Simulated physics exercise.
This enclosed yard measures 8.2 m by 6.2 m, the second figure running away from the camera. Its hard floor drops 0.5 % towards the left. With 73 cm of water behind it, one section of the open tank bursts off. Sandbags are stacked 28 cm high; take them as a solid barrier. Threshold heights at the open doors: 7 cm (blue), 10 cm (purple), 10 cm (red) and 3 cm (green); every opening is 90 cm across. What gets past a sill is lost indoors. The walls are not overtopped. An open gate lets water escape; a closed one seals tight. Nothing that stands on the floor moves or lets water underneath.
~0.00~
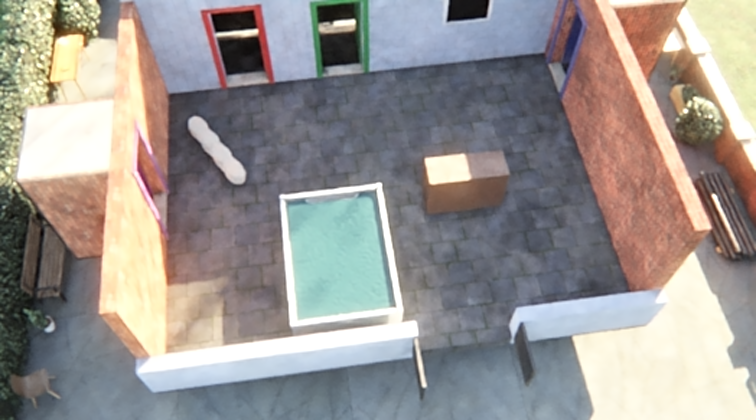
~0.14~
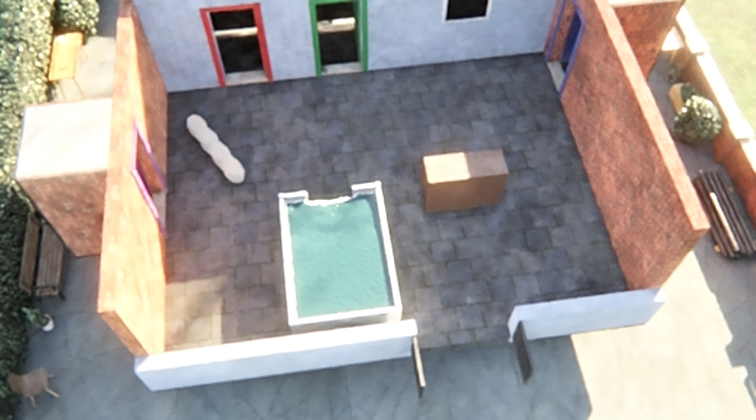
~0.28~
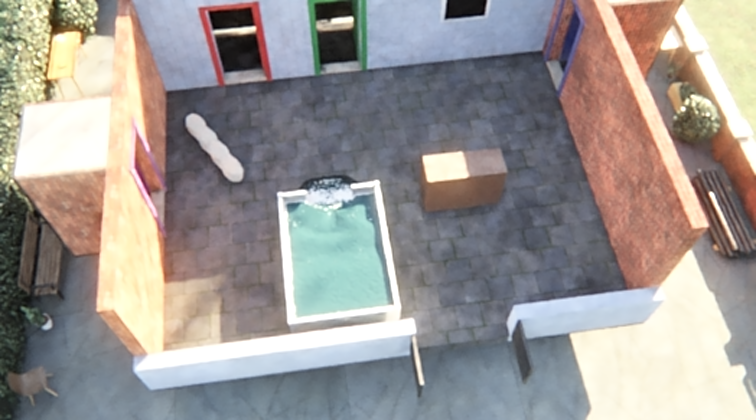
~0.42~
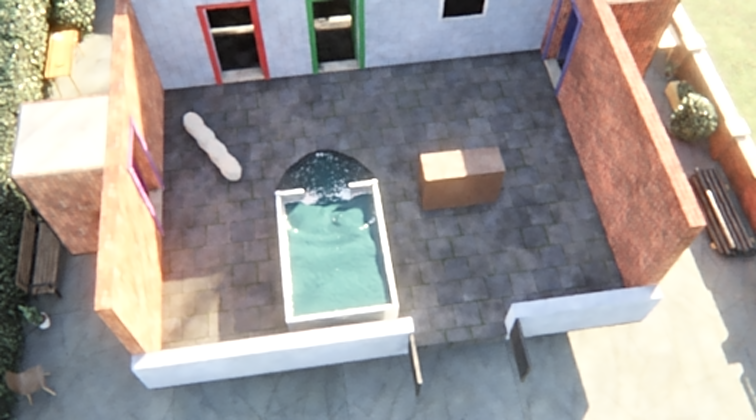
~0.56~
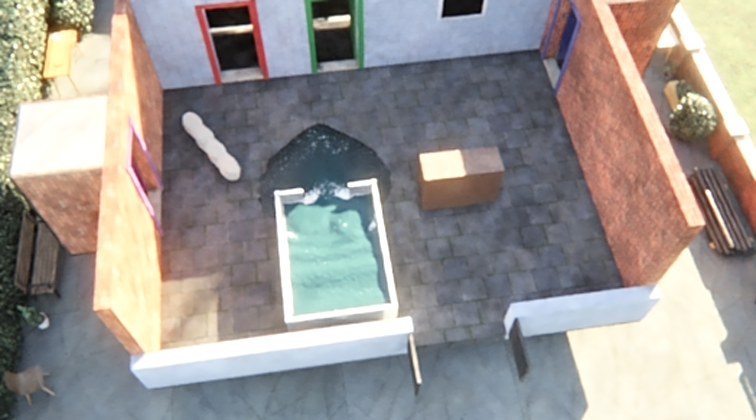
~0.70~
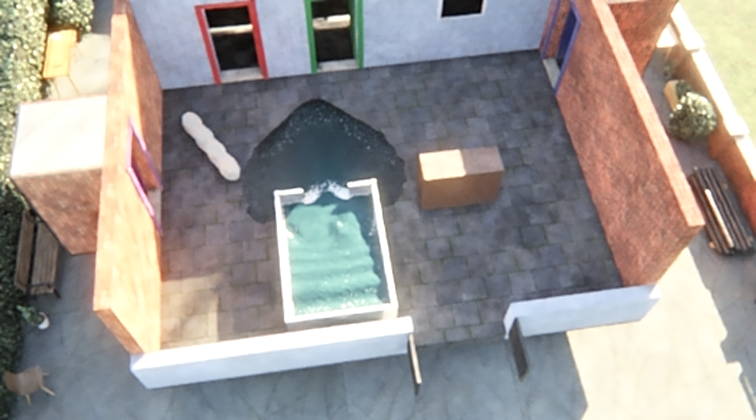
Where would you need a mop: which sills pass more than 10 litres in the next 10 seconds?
Door by door: At the blue door it goes over the limit; at the purple door it does not reach the limit; at the red door it exceeds the limit; at the green door it exceeds the limit.
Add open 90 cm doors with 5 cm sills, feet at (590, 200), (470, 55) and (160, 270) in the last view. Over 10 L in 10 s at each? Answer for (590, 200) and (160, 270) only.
In turn: Not over, not over.
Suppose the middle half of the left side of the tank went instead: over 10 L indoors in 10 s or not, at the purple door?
Then: Purple above.
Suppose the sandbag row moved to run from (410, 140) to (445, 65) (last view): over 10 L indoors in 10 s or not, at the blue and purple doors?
Then: Blue below, purple below.
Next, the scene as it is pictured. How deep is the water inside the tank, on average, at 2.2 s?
Roughly 44 cm on average.
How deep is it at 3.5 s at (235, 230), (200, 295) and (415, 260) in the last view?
About 0, 0 and 0 cm.
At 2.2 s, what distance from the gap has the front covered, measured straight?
Roughly 5.0 m.
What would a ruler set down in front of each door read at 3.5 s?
Depths in cm: Blue 8, purple 4, red 16, green 15.
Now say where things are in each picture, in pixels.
In the first frame, the open tank at (339, 253) is whole and still, 73 cm deep.
In the second frame, the front is at a hidden place, 0.5 m from the gap on the open tank's far side; 0.2 m2 of floor is under water; 73 cm left at the back of the open tank.
In the third frame, water pours out on the open tank's far side and has run 0.8 m, to (348, 180); typically 11 cm deep outside, 73 cm at the open tank's back.
In the fourth frame, the front is at (330, 153), 1.4 m from the gap on the open tank's far side; 1.8 m2 of floor is under water; 73 cm left at the back of the open tank.
In the fifth frame, water pours out on the open tank's far side and has run 2.0 m, to (314, 128); typically 5 cm deep outside, 73 cm at the open tank's back.
In the sixth frame, water pours out on the open tank's far side and has run 2.7 m, to (319, 103); typically 4 cm deep outside, 69 cm at the open tank's back.
After 1.4 s water covers 25 % of the floor and is deepest (34 cm) near (323, 202); blue door not reached, purple door not reached, red door 5 cm at the sill, 0 L in, green door 3 cm at the sill, 17 L in.
After 2.2 s water covers 35 % of the floor and is deepest (30 cm) near (163, 92); blue door not reached, purple door not reached, red door 20 cm at the sill, 20 L in, green door 9 cm at the sill, 92 L in.
After 3.5 s water covers 40 % of the floor and is deepest (26 cm) near (172, 91); blue door 8 cm at the sill, 0 L in, purple door 4 cm at the sill, 0 L in, red door 16 cm at the sill, 64 L in, green door 15 cm at the sill, 226 L in.
After 6.0 s water covers 65 % of the floor and is deepest (16 cm) near (172, 104); blue door 8 cm at the sill, 25 L in, purple door 3 cm at the sill, 0 L in, red door 13 cm at the sill, 89 L in, green door 11 cm at the sill, 353 L in.
After 10.0 s water covers 85 % of the floor and is deepest (10 cm) near (163, 98); blue door 5 cm at the sill, 30 L in, purple door 2 cm at the sill, 0 L in, red door 8 cm at the sill, 96 L in, green door 8 cm at the sill, 444 L in.
